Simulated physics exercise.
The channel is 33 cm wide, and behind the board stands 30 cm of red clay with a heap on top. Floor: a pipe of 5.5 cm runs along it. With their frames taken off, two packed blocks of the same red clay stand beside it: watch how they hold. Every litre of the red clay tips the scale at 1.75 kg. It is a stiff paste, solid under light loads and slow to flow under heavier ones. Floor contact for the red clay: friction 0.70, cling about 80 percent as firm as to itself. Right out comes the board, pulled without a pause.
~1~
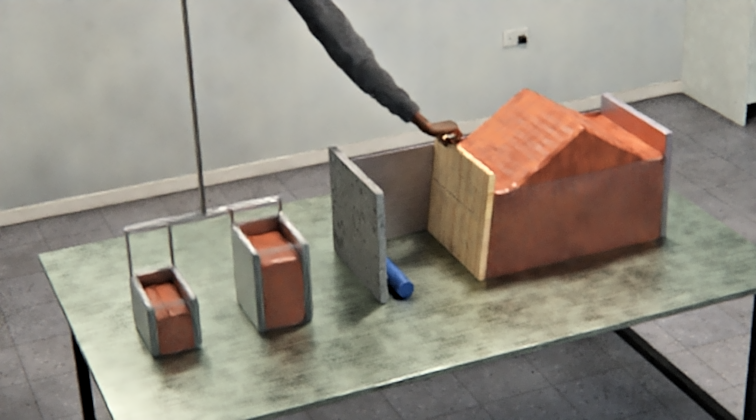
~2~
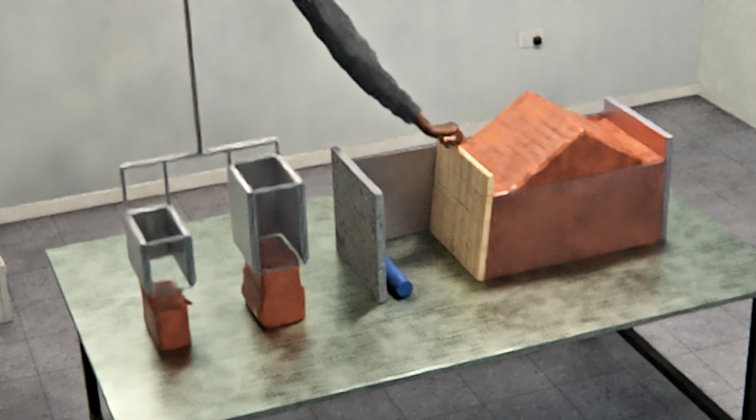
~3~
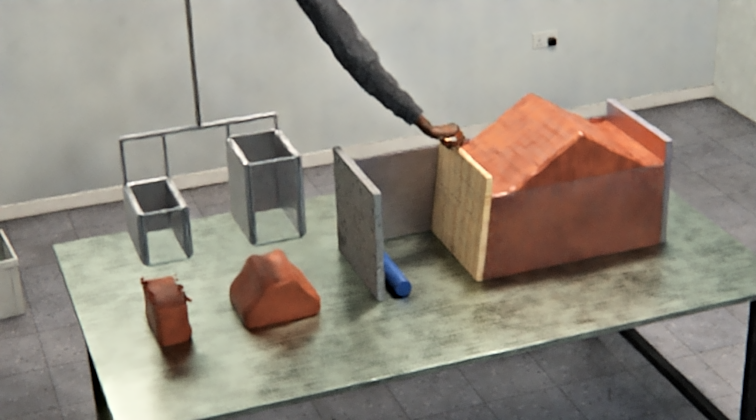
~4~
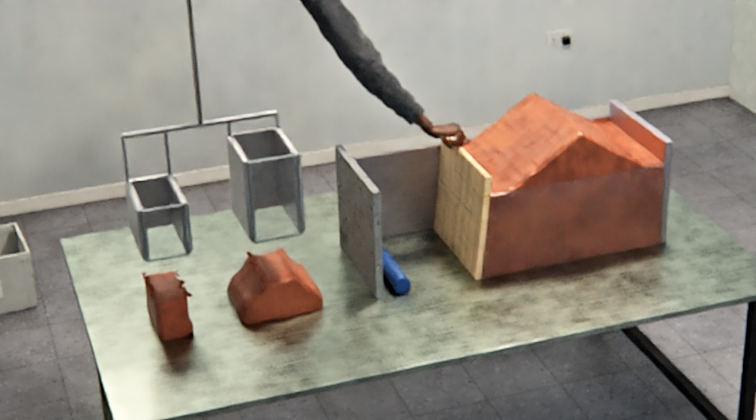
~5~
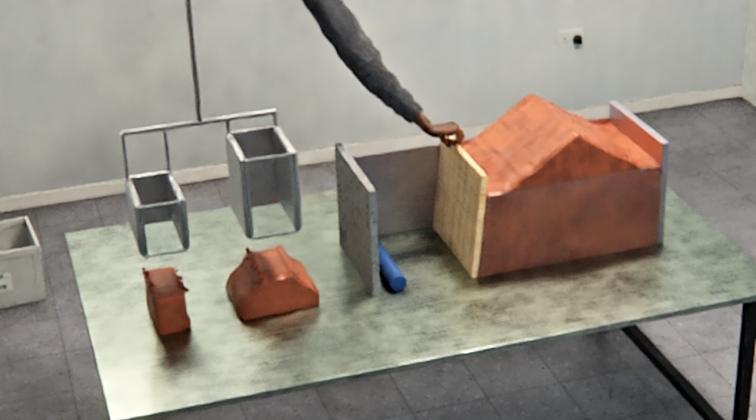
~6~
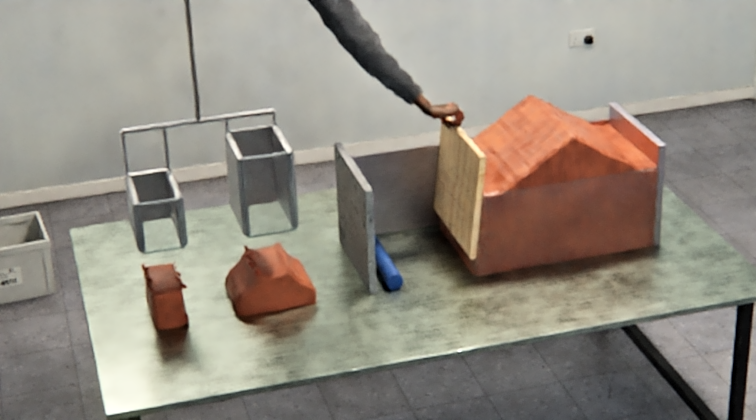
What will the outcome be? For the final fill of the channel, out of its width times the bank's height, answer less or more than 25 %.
The answer is more.
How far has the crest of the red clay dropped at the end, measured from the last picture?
Around 12 centimetres, give or take.
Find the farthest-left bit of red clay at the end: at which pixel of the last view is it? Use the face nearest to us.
Position: About (389, 265).
Last picture + 0.25 s, the fallen stuff reaches 7 % of the way across, with nothing on top of the pipe; the channel is 3 % full.
Last picture + 0.54 s, the fallen stuff reaches 50 % of the way across, with nothing on top of the pipe; the channel is 23 % full.
Last picture + 0.83 s, the fallen stuff reaches 85 % of the way across, with 5.6 cm on top of the pipe; the channel is 47 % full.
Last picture + 1.12 s, the fallen stuff reaches 87 % of the way across, with 6.9 cm on top of the pipe; the channel is 48 % full.
Last picture + 1.17 s, the fallen stuff reaches 87 % of the way across, with 6.9 cm on top of the pipe; the channel is 48 % full.
